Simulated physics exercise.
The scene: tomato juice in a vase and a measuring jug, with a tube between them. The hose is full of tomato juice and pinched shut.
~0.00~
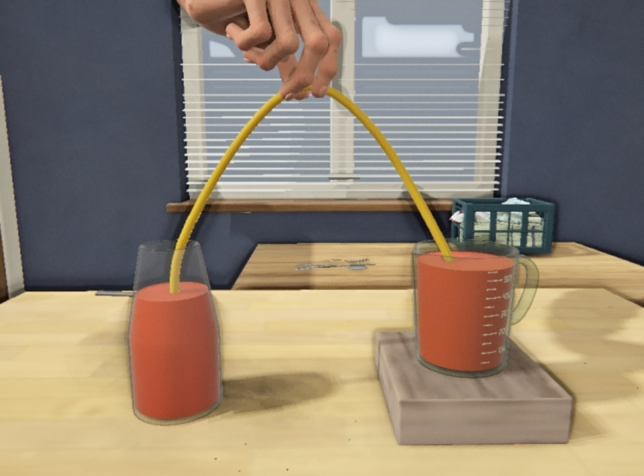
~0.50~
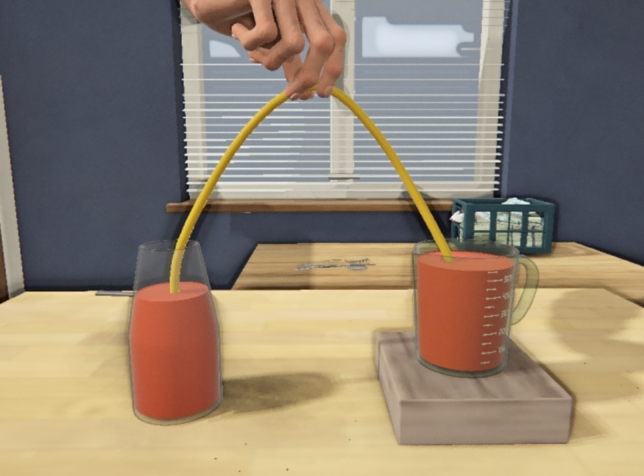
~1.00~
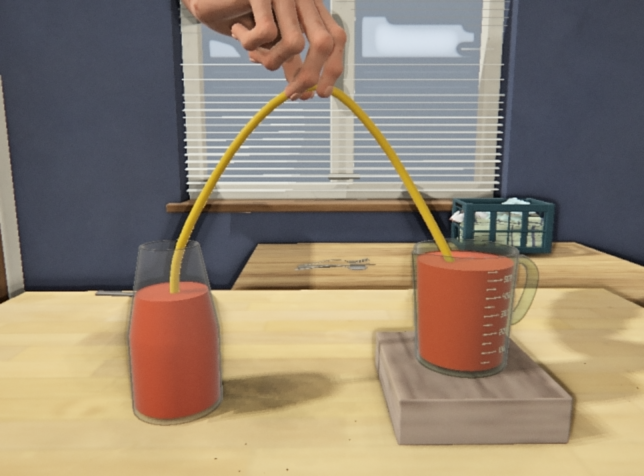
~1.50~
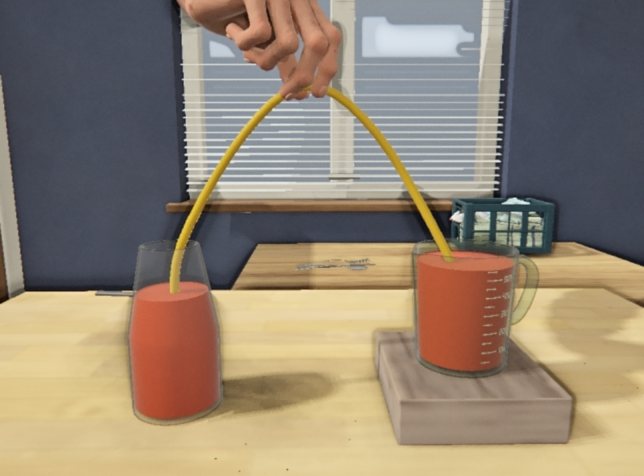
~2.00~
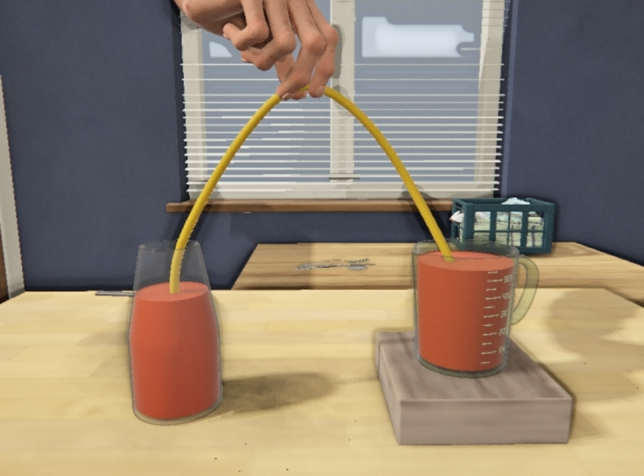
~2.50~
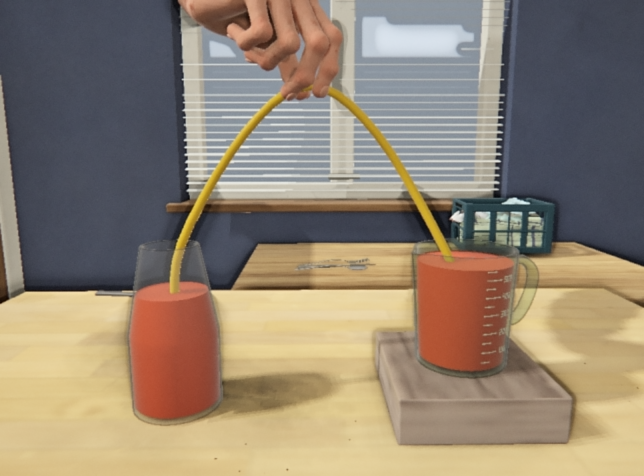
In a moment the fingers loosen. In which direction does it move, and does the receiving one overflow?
Flow is leftwards, and the taker has room for it.
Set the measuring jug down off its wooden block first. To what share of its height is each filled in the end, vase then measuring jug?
Roughly 65 per cent, then 95 per cent.
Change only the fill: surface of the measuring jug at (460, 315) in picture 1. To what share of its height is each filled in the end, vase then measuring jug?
Roughly 60 per cent, then 45 per cent.
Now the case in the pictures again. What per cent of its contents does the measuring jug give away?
Near 10 in a hundred.
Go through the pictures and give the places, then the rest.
In the first picture, the hose is pinched; vase (174, 322) about two thirds full, on the top itself; measuring jug (462, 301) nearly full, up on the wooden block.
The second picture shows nothing flows; vase about two thirds full, surface at (172, 292); measuring jug nearly full, surface at (464, 261).
The third picture shows fingers on the hose; vase (174, 322) about two thirds full; measuring jug (462, 301) nearly full.
The fourth picture shows still shut; vase about two thirds full, surface at (172, 292); measuring jug nearly full, surface at (464, 261).
In the fifth picture, the hose is pinched; vase (174, 322) about two thirds full, on the top itself; measuring jug (462, 301) nearly full, up on the wooden block.
The sixth picture shows nothing flows; vase about two thirds full, surface at (172, 292); measuring jug nearly full, surface at (464, 261).
After 8.0 s, the vase is about three quarters full; the measuring jug is nearly full.
After 20.0 s, the vase is about three quarters full; the measuring jug is about three quarters full.
After 45.0 s, the vase is about three quarters full; the measuring jug is about three quarters full; the two surfaces are level.
